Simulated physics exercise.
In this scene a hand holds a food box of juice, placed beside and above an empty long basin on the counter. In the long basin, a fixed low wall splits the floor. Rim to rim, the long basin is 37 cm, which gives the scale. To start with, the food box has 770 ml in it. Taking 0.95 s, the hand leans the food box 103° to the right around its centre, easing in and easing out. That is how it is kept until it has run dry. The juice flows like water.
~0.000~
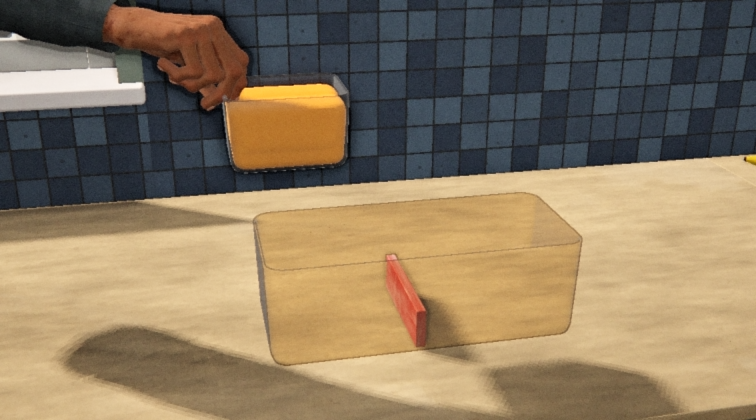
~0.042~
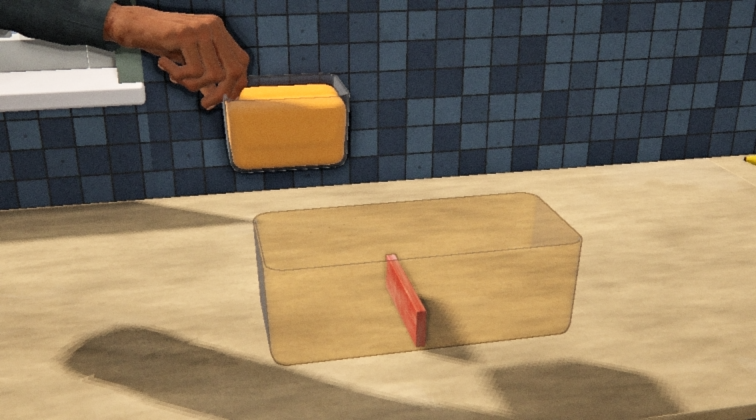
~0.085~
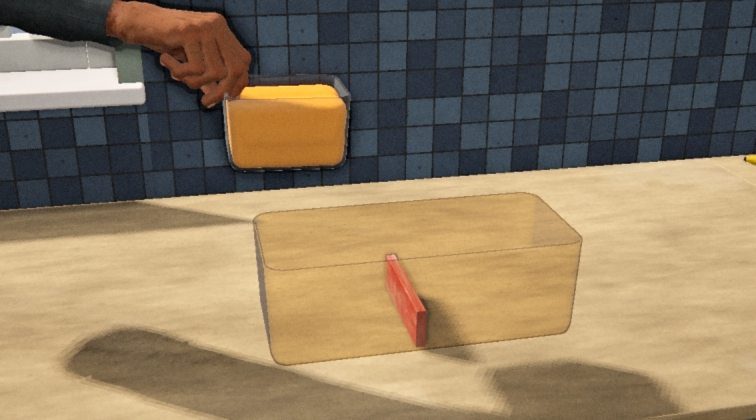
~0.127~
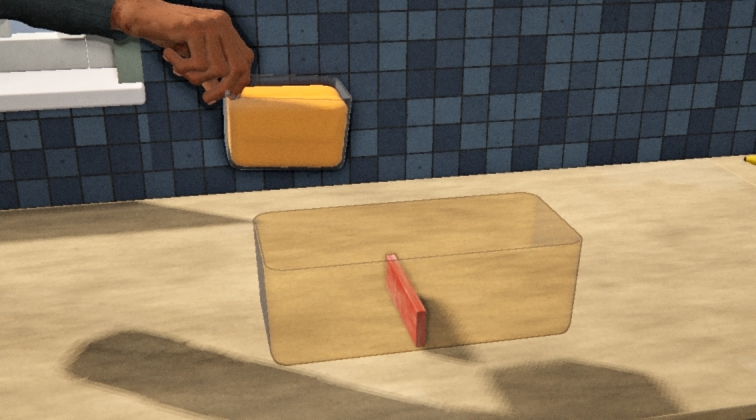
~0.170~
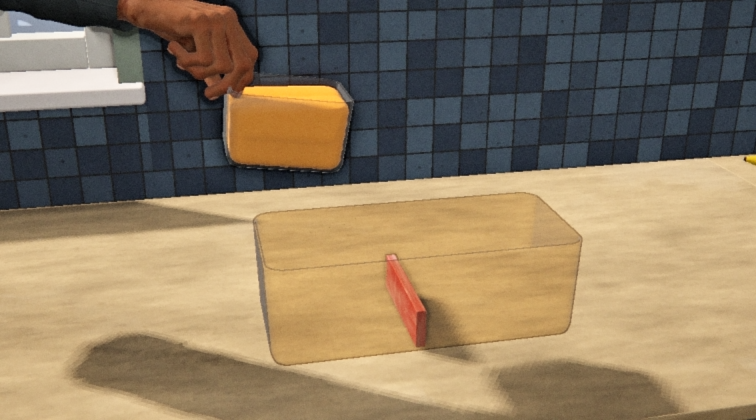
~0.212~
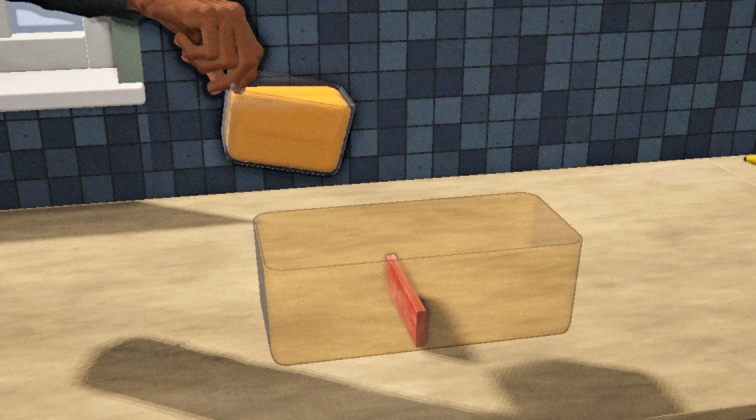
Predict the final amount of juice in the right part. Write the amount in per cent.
The right part ends with roughly 58 per cent.
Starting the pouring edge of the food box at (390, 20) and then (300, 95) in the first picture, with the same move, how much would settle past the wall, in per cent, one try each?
The first try gives around 90 percent, the second around 5 percent.
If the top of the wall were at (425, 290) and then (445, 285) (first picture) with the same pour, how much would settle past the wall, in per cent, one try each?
In order, 20 and 5 per cent.
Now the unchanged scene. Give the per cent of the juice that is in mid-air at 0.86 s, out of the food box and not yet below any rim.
I'd say some 8 per cent is in the air.
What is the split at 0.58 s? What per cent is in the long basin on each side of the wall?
I'd say some 4 in a hundred on the left and 8 on the right.
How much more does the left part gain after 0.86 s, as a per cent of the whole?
Around 18 in a hundred.
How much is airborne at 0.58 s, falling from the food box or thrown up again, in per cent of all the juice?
Some 34 per cent, I reckon.
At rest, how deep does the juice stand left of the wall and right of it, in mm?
Some 12 mm on the left and 16 mm on the right.
By 0.58 s the tilt is 70° and 54 per cent is still to pour, 4 is left of the wall and 8 right of it.
By 0.86 s the tilt is 101° and 11 per cent is still to pour, 24 is left of the wall and 57 right of it.
By 1.14 s the tilt is 103° and 1 per cent is still to pour, 40 is left of the wall and 57 right of it.
By 1.45 s the tilt is 103° and 0 per cent is still to pour, 42 is left of the wall and 57 right of it.
At rest 42 per cent lies left of the wall, 58 right of it and 1 outside.
